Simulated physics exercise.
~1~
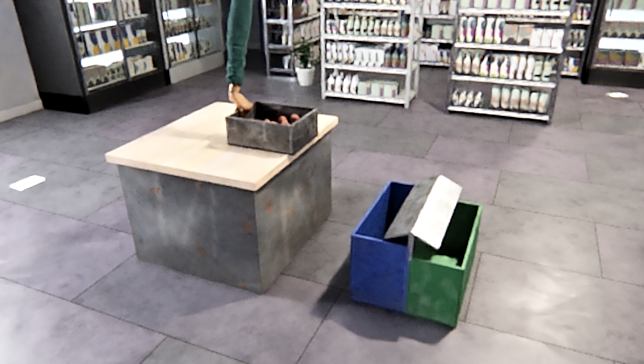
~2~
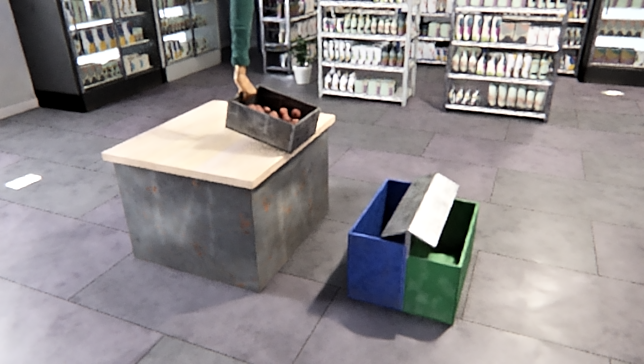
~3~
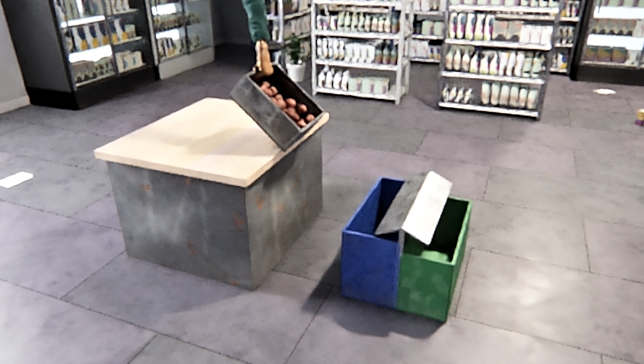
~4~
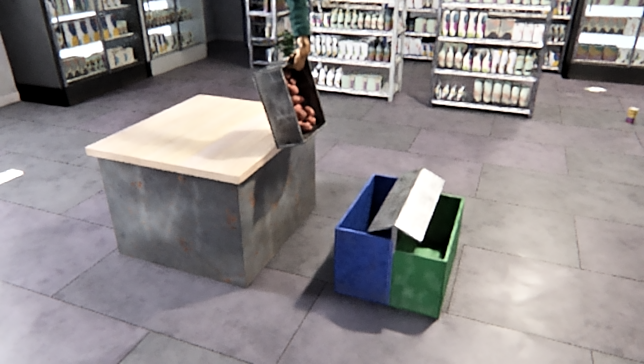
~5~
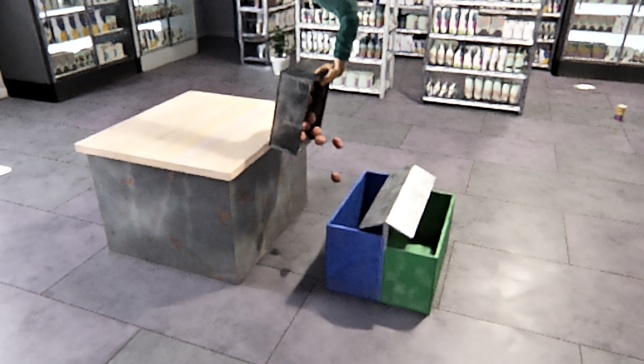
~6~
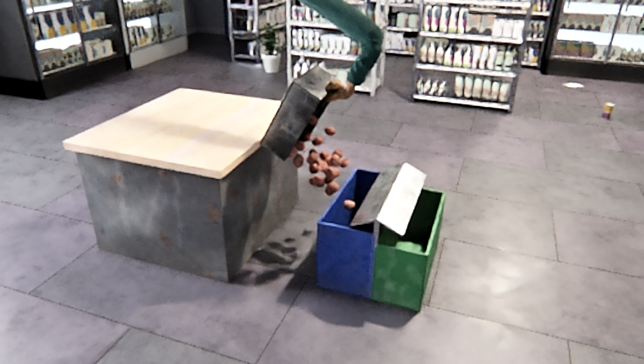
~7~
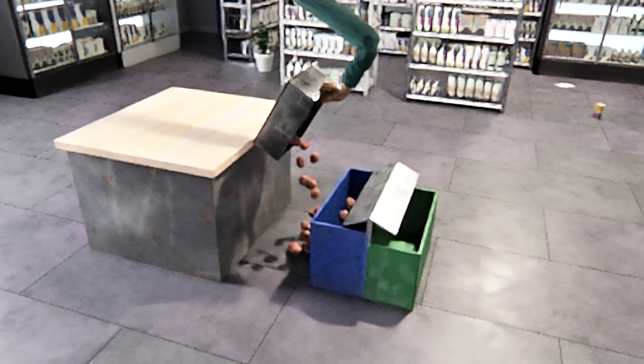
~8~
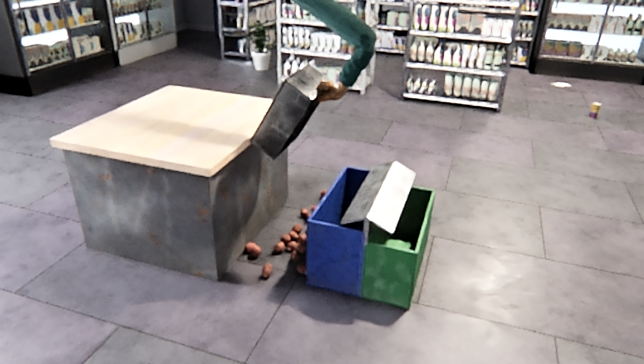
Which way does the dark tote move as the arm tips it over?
It moves to the right, over the end of the bench towards the blue box.
